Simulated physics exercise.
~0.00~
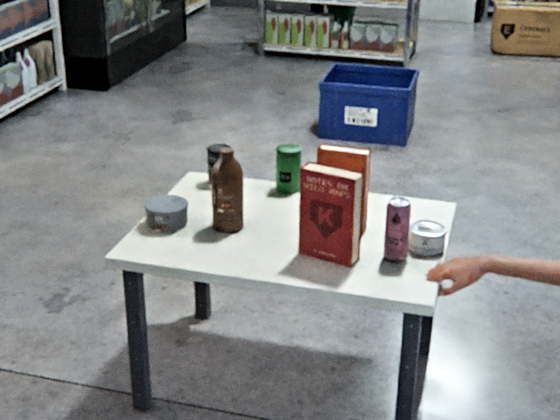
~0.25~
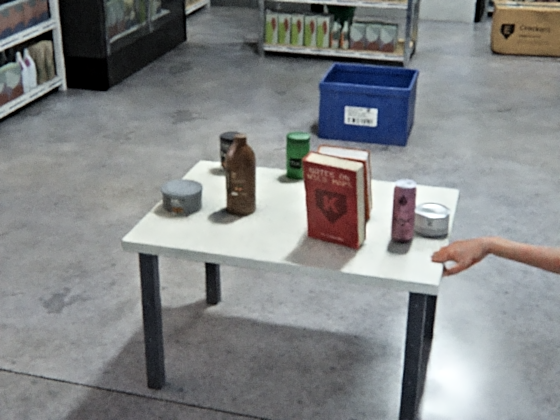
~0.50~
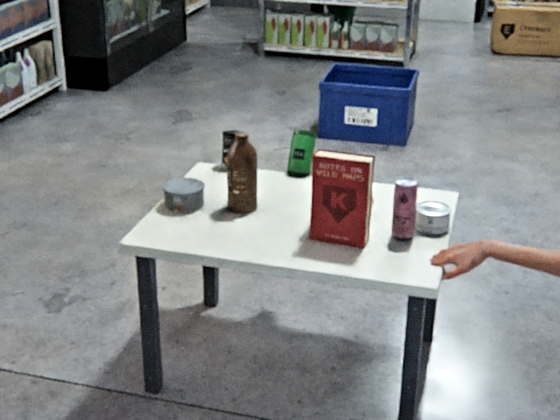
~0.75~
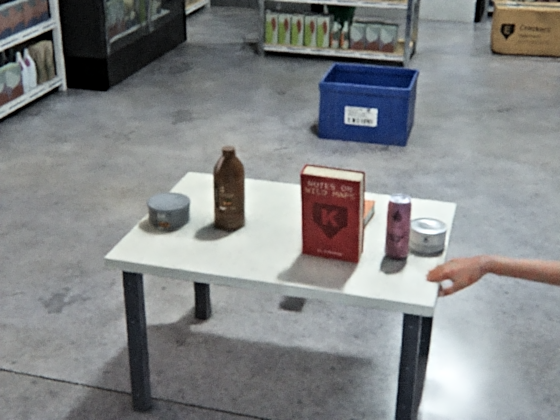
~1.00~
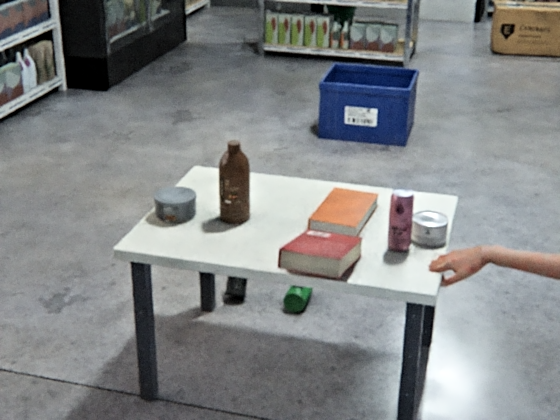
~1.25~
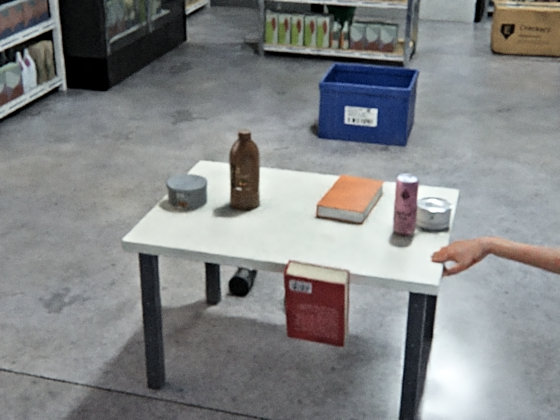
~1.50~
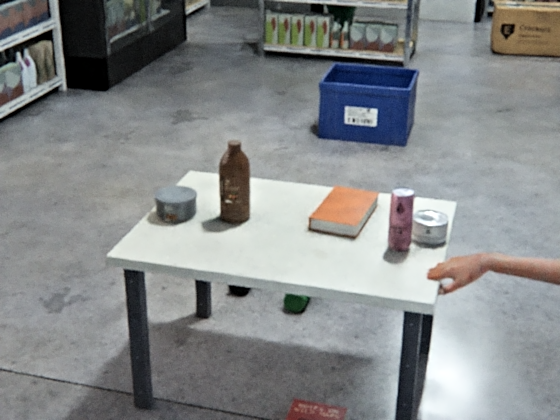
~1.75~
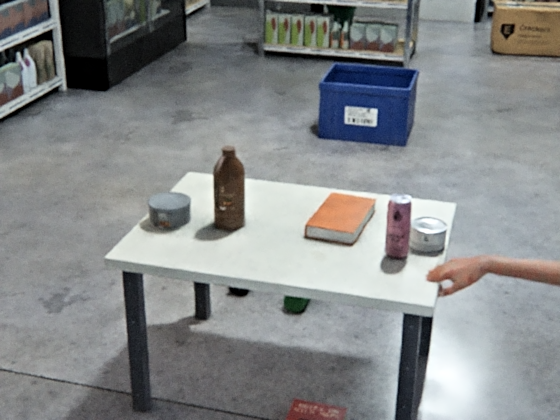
The clip opens on a white table in a store aisle, holding two books, a brown bottle, a pink can, two tubs, a green jar and a black tin, with a hand at its right corner. The table shifts away a little and the books lean, then the green jar tips at the far edge. The jar and tin drop to the floor, and the orange book falls flat behind the red one. As the table keeps shifting back and forth, the red book topples and drops off the near edge. The orange book ends lying on the table, beside the upright bottle, can and tubs.
